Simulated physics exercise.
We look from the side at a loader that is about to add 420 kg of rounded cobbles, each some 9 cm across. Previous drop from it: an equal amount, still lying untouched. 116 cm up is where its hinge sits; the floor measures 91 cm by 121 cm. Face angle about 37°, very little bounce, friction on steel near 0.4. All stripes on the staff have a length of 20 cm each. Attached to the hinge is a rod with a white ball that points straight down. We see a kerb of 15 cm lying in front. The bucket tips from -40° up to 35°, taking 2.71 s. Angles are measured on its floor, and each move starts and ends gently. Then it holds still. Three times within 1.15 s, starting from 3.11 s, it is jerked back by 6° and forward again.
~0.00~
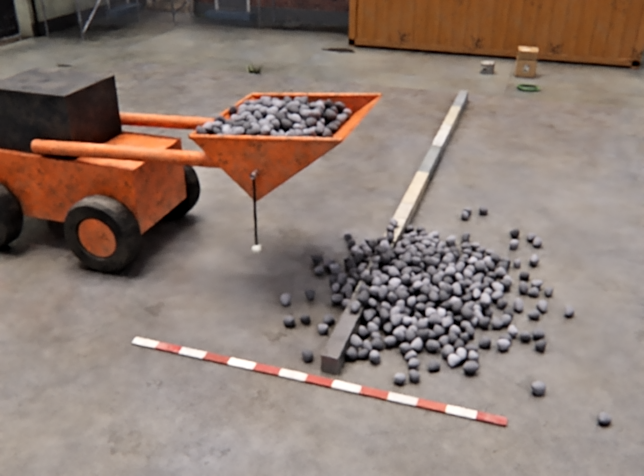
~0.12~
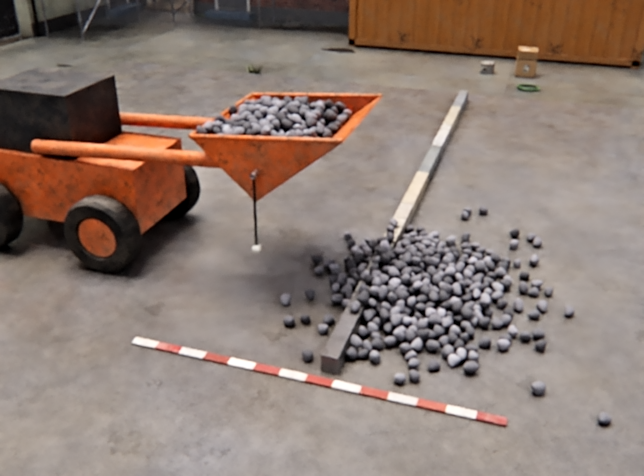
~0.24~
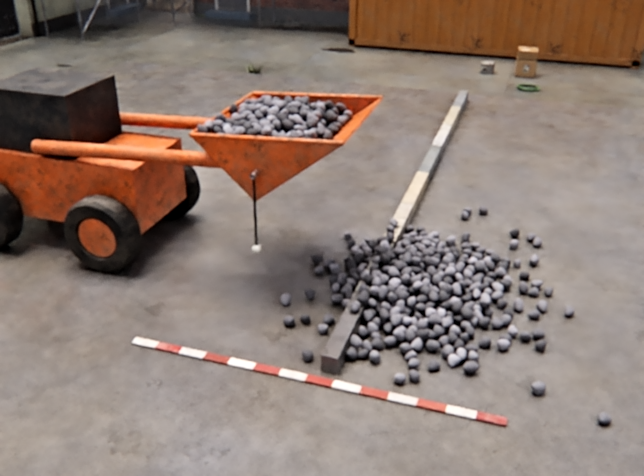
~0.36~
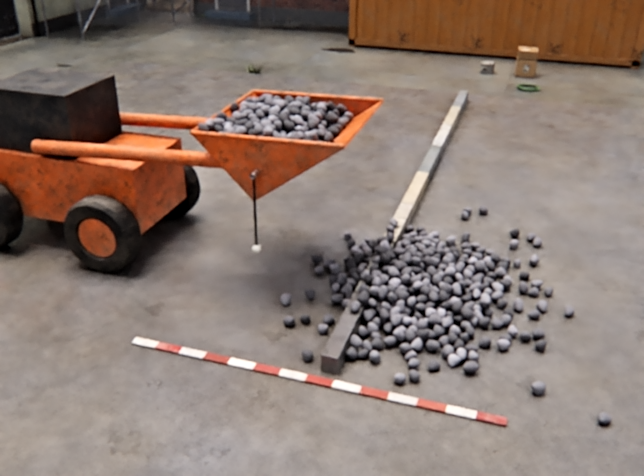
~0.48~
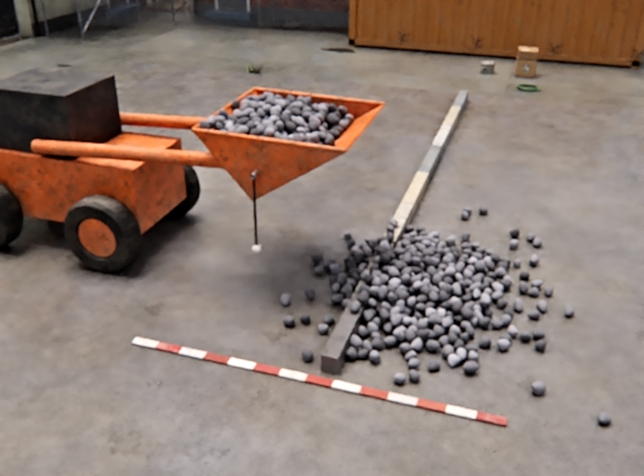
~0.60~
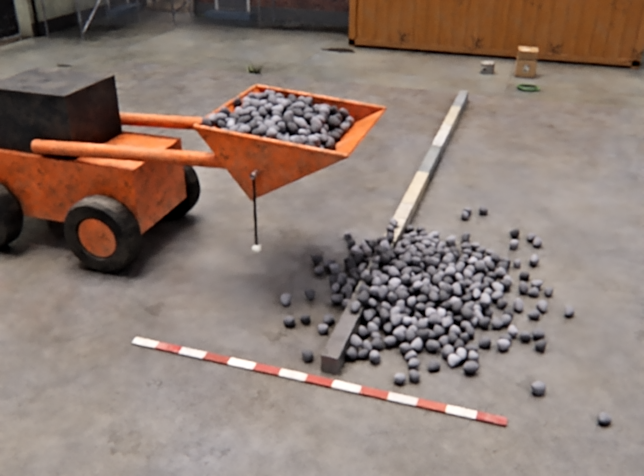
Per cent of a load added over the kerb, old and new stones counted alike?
Some 47 %.
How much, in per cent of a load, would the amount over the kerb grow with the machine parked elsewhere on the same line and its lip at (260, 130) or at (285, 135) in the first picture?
Close to 0 per cent, followed by close to 0 per cent.
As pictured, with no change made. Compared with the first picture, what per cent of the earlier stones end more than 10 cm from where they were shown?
I'd put it at about 5 per cent.
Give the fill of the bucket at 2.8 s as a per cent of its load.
Close to 15 in a hundred is still held.
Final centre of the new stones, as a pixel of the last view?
They end up centred around (377, 268).
After 2.0 s the floor is at 23°; in per cent of one load, 93 in the bucket, 20 on this side of the kerb, 87 over the kerb; the foremost stones are at (586, 340).
After 2.8 s the floor is at 35°; in per cent of one load, 17 in the bucket, 62 on this side of the kerb, 121 over the kerb; the foremost stones are at (586, 340).
After 4.7 s the floor is at 35°; in per cent of one load, 0 in the bucket, 66 on this side of the kerb, 134 over the kerb; the foremost stones are at (586, 340).
After 7.4 s the floor is at 35°; in per cent of one load, 0 in the bucket, 66 on this side of the kerb, 134 over the kerb; the foremost stones are at (586, 340). Net gain over the kerb, 47.
